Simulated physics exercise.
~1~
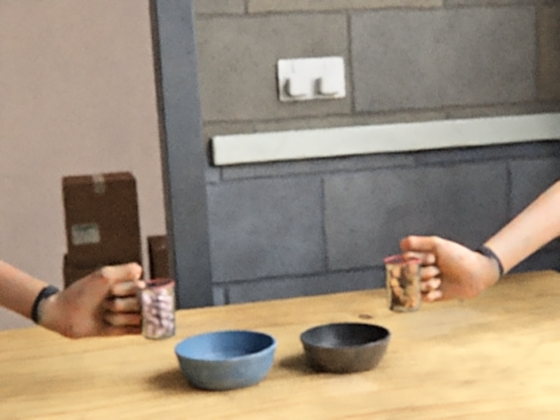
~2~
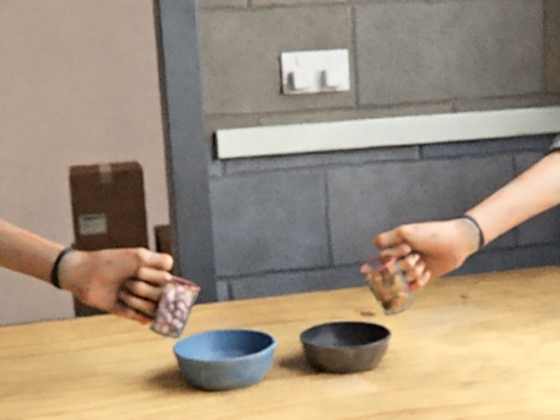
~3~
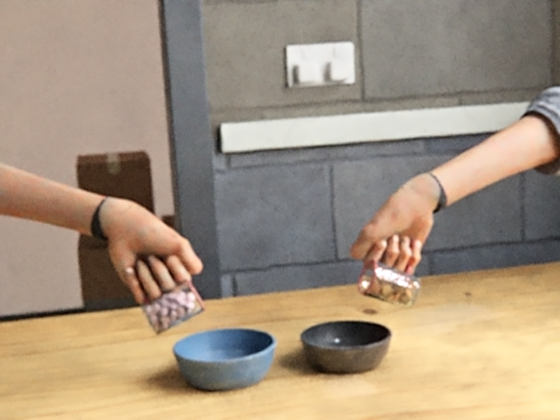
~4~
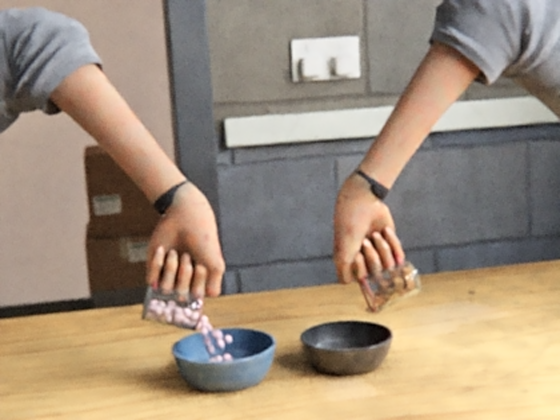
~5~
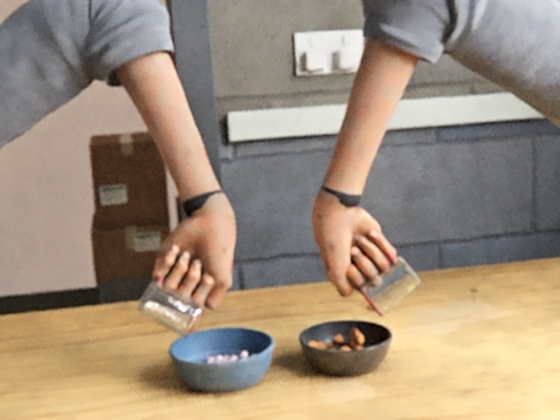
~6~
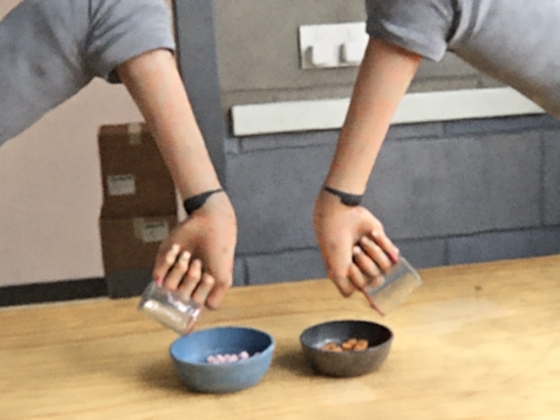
Two hands tip clear cups over a blue bowl on the left and a dark bowl on the right; small pinkish pieces spill first on the left, then brown ones on the right, until both cups are empty and all the pieces rest in the bowls.
